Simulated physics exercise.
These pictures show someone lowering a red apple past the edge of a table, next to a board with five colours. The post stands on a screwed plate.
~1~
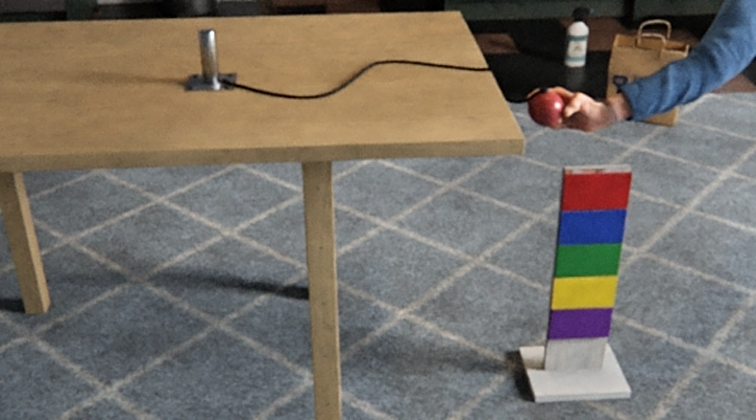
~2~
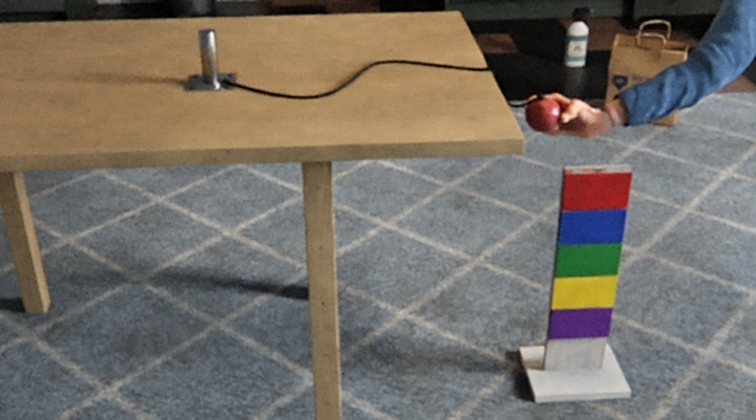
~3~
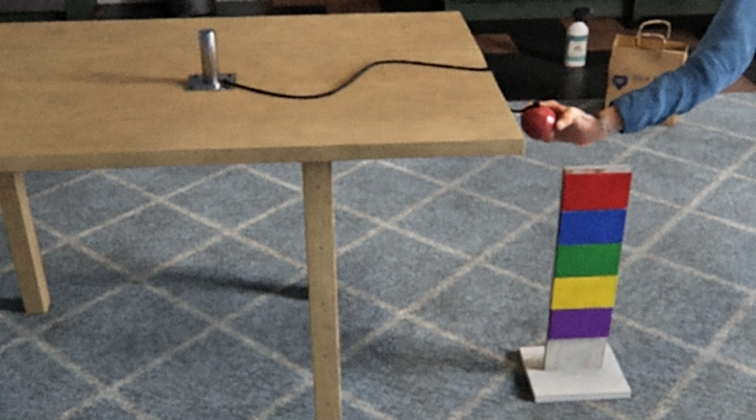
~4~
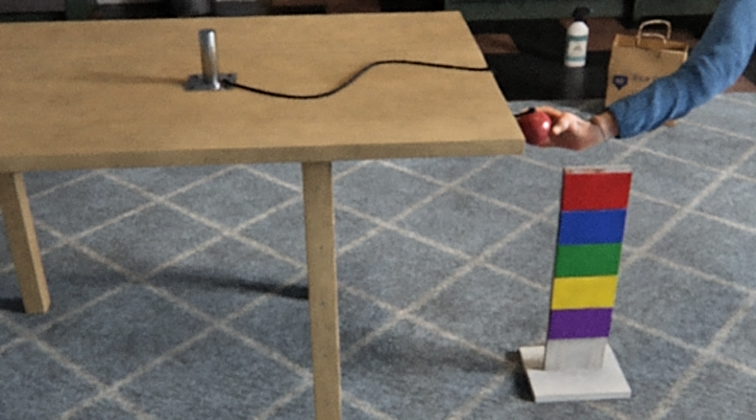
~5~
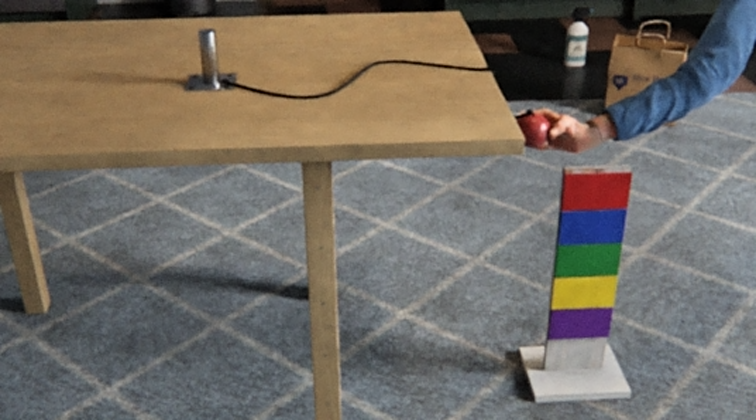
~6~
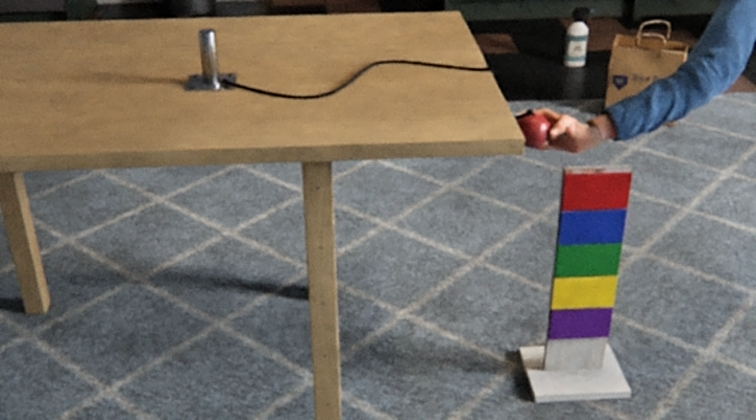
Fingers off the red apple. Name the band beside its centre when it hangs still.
The shoelace holds its middle at blue.
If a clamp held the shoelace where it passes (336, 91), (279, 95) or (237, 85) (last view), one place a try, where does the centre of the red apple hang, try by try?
The places are (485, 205), (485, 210) and (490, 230).
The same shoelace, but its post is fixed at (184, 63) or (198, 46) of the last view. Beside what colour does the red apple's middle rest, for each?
Taking them in turn: Red; red.
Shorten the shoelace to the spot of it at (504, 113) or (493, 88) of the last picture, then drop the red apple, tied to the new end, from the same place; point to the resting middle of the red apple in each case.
In that order: (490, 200) and (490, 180).
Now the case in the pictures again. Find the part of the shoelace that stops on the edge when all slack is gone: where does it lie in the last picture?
That spot is around (421, 64).
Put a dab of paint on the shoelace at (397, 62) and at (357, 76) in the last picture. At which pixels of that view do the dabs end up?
At (468, 76), then (402, 78).
Soon after, apple near (491, 204); level with red.
After that, apple near (480, 229); level with blue.
In the end, apple near (489, 228); level with blue. At blue.
